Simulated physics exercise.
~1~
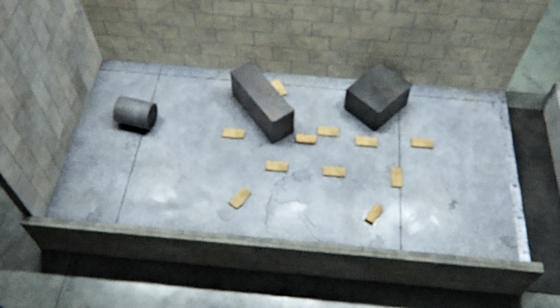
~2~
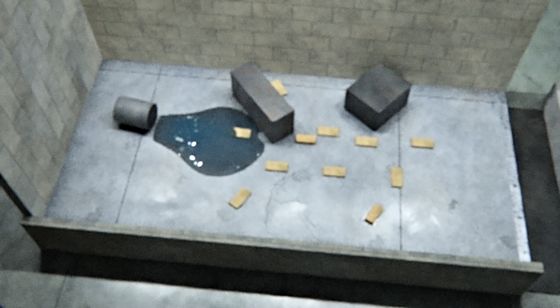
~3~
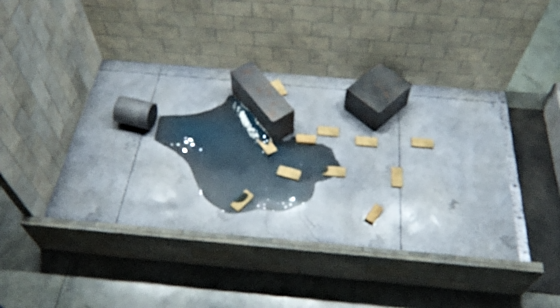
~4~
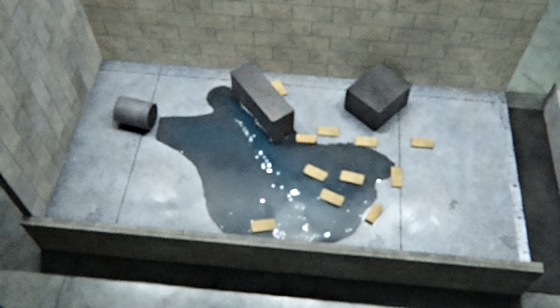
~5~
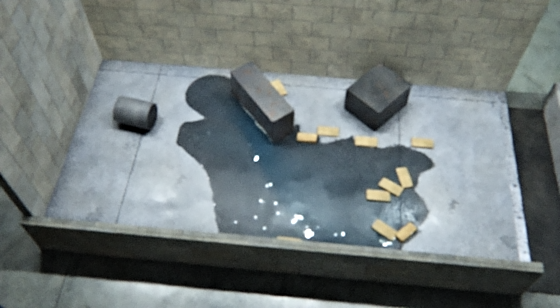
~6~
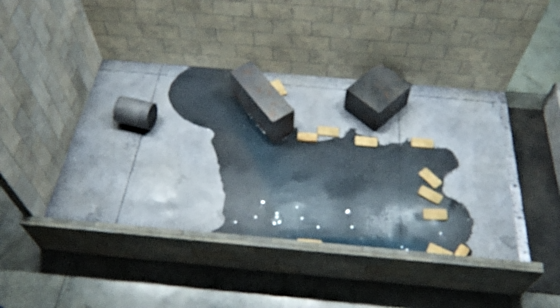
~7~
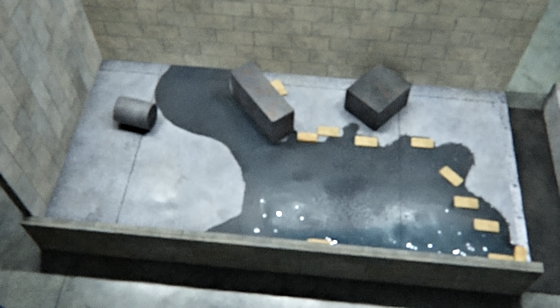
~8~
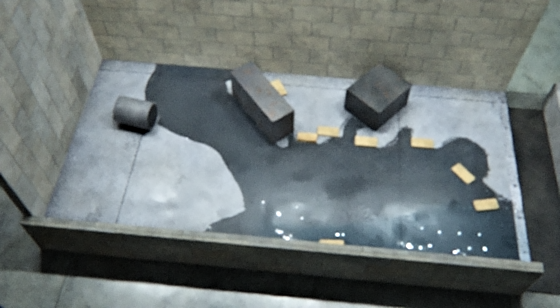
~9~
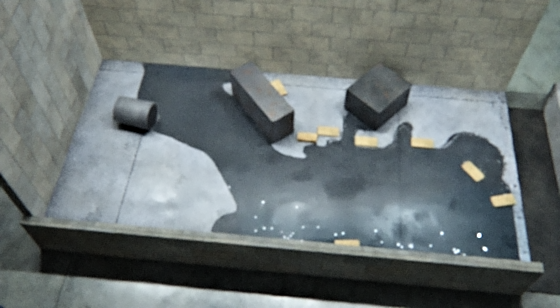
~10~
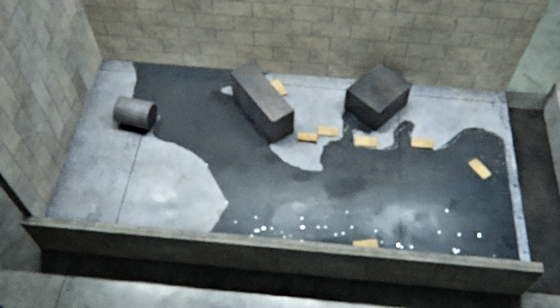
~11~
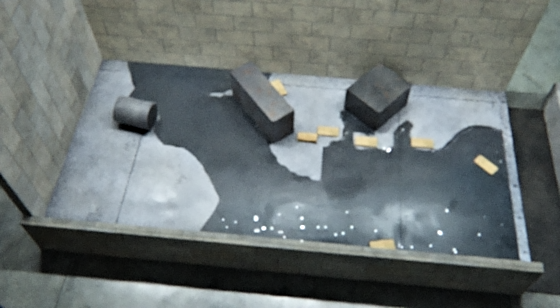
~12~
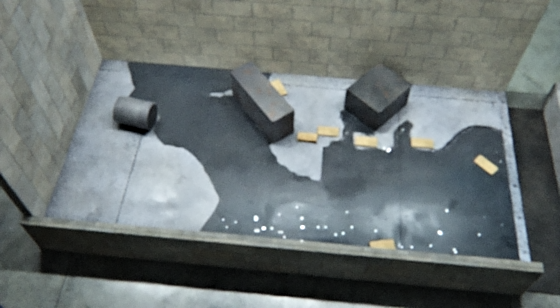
At the start, small tan boards lie scattered on a dry grey floor enclosed by walls, with a dark cylinder at the left and two large dark blocks toward the back. A dark pool of water appears beside the cylinder and spreads right, reaching the nearest boards. It carries several of them right and toward the front, bunching them briefly before they drift to the far right side. Some boards then pass out of view, while one slides along the front wall. Finally the spreading slows and stops, leaving water around both blocks, dry patches, and a few boards still near their original places.
